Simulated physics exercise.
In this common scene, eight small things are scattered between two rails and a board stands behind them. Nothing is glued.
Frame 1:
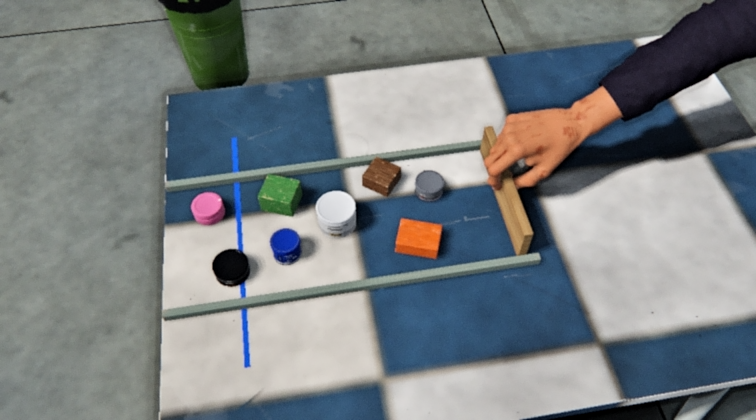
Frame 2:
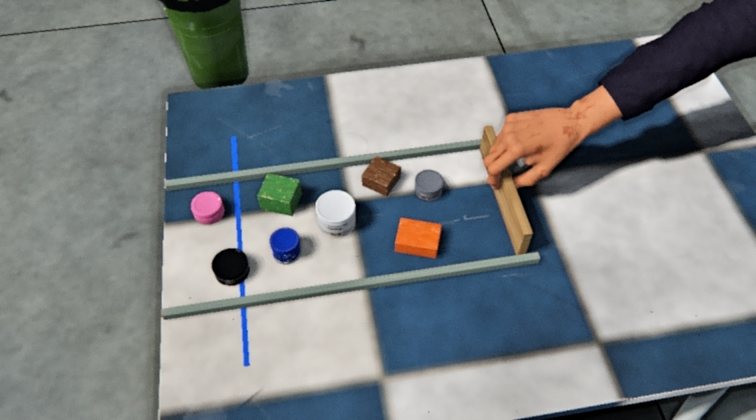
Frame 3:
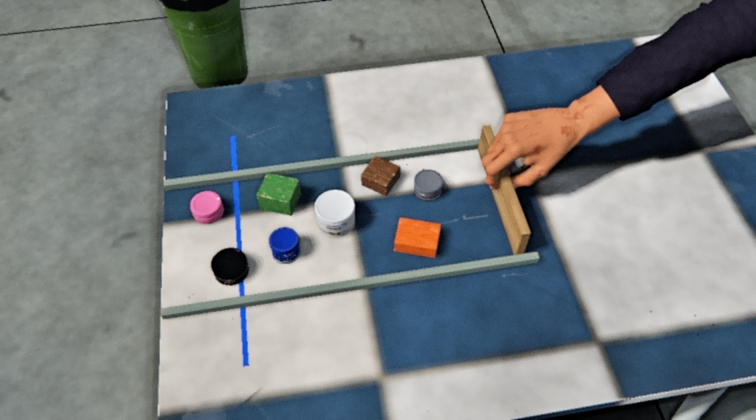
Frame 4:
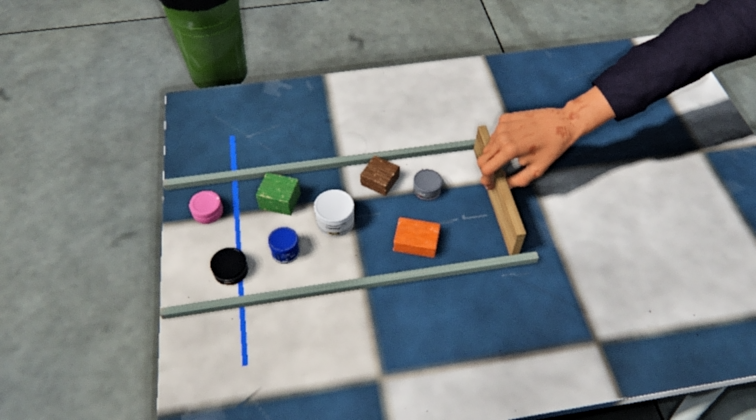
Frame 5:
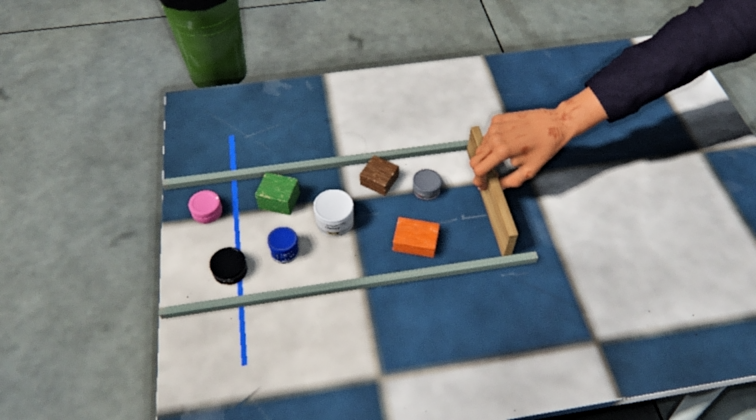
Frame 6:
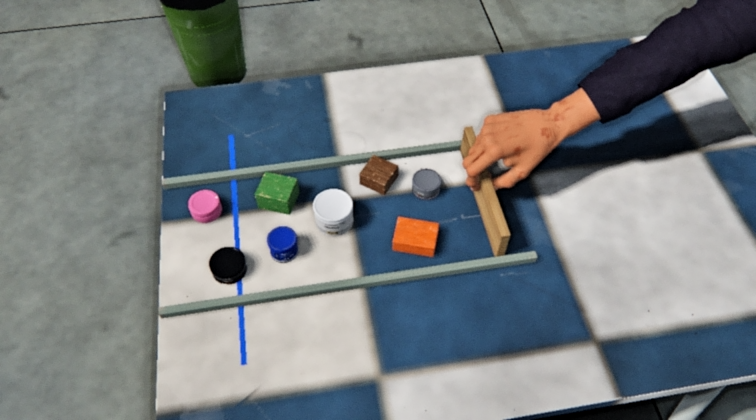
A wooden board held by a hand slides slightly left between two rails, not touching the small blocks and round containers scattered there.
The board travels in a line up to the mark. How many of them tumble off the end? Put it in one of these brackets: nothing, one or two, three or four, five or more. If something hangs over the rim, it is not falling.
Bracket: One or two.
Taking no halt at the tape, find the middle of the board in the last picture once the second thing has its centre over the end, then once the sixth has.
About (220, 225), then about (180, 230).
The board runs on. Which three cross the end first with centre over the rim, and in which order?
Earliest first - pink lid, black tub, blue tin.
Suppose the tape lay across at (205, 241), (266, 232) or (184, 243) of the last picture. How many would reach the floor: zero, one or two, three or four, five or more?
So in that order I'd say either three or four; none; 3 or 4.
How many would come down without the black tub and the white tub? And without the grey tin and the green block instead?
The counts would be 1 and 0.
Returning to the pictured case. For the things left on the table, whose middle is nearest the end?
That's the black tub.
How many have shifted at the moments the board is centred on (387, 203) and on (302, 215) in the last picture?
Counting first: 3, next 7.
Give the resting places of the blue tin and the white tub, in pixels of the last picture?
Approximately (183, 252) for one, approximately (216, 238) for the other.
Early on, none off yet; pink lid at rest near (205, 207); black tub at rest near (228, 266); green block at rest near (278, 193).
A while later, none off yet; pink lid travelled a little near (193, 209); black tub travelled a little near (208, 274); green block travelled about its own width near (226, 206).
Finally, the number that fall off is one or two; lost, pink lid.
